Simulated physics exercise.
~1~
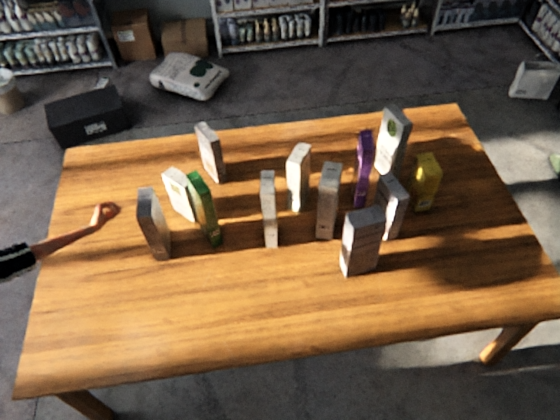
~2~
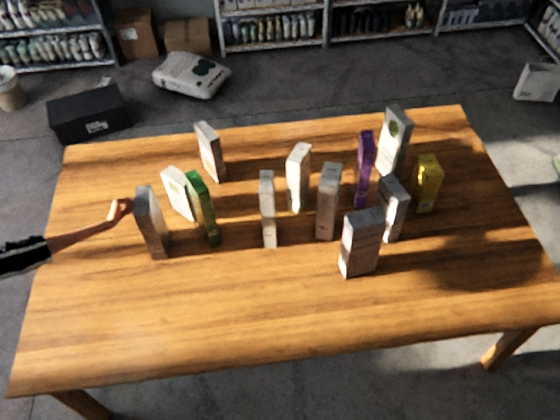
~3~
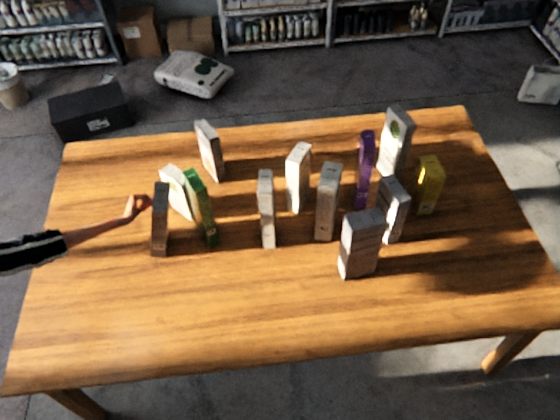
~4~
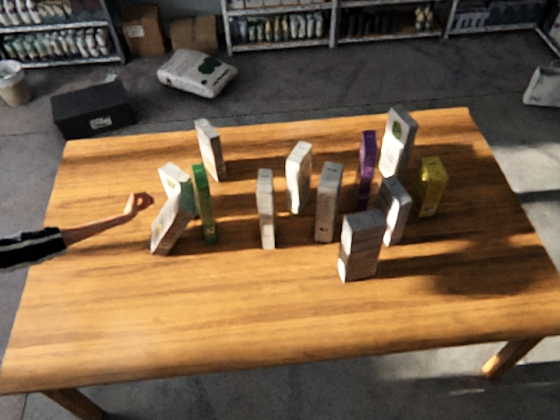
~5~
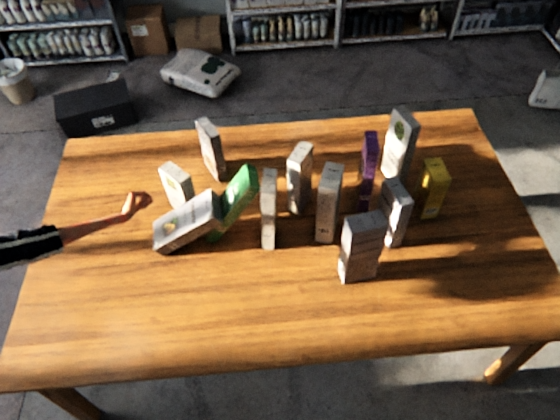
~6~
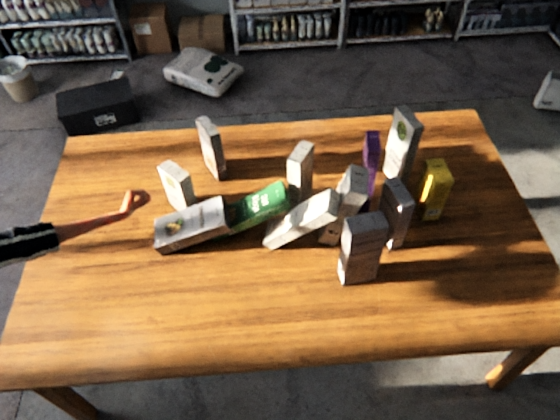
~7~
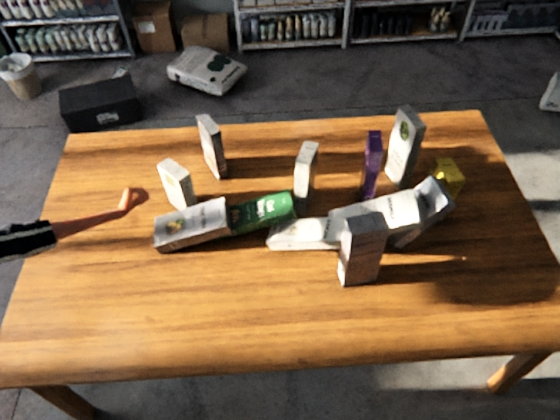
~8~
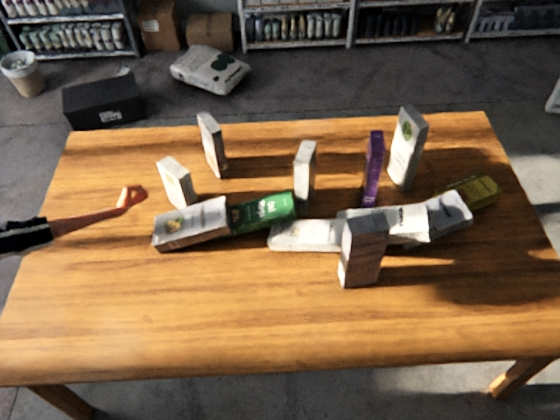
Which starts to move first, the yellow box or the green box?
The green box starts to move first, tipping to the right while the yellow box is still standing in its place.
